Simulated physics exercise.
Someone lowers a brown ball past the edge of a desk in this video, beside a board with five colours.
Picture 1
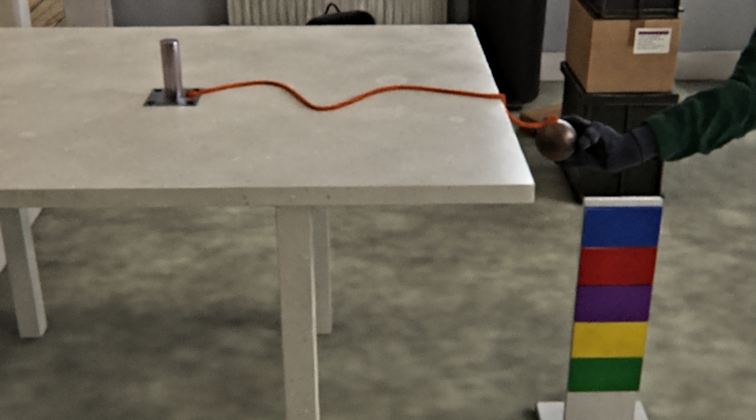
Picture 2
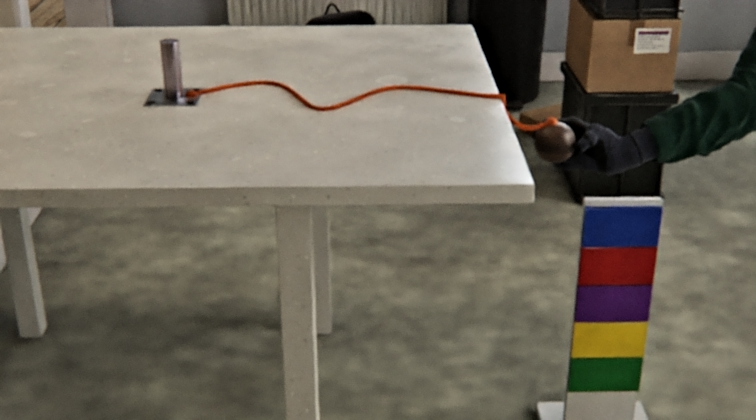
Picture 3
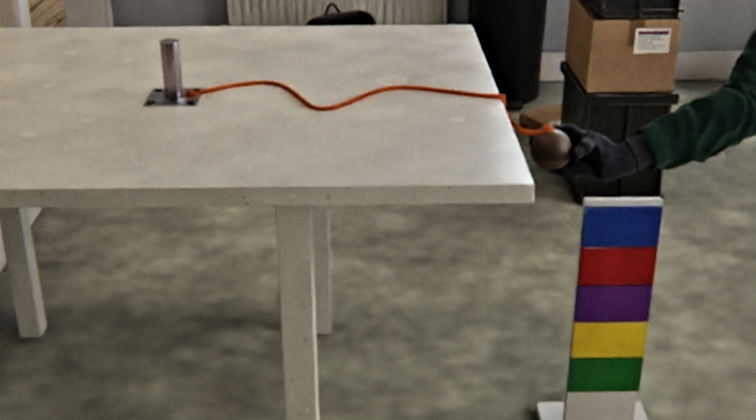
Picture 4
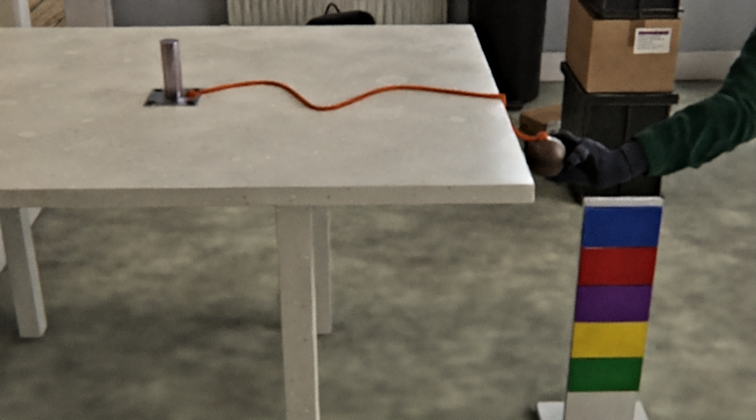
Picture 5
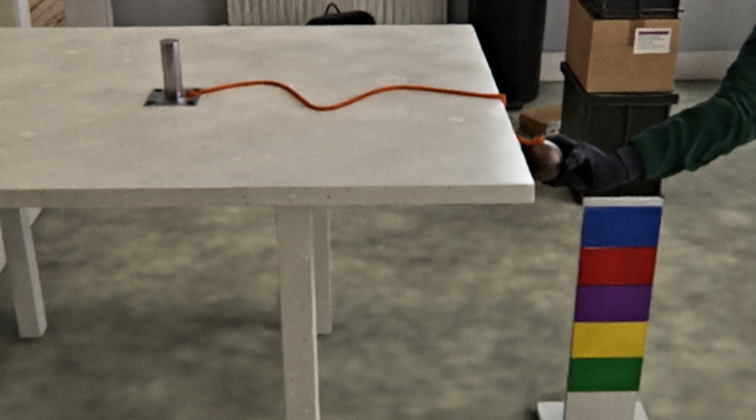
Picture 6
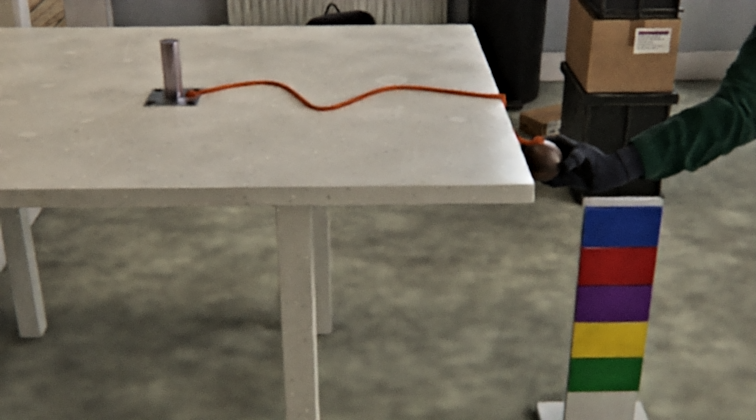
A gloved hand held a brown ball tied to an orange cord just off the table's right edge, lowering it slightly and moving it a little left, near a board with five colours.
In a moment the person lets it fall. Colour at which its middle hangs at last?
The red one.
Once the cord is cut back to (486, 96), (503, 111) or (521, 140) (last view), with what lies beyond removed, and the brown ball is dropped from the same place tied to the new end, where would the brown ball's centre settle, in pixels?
Cut 1: About (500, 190). Cut 2: About (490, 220). Cut 3: About (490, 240).
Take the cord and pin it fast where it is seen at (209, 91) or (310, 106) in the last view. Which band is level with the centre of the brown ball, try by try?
In order: Red; blue.
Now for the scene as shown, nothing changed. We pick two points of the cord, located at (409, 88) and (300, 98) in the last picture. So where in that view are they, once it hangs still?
Result - first point (493, 98), second point (339, 98).
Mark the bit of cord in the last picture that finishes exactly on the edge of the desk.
It's the piece you see at (416, 88).
Soon after, ball near (491, 253); level with red.
After that, ball near (512, 263); level with red.
In the end, ball near (498, 264); level with red. At red.
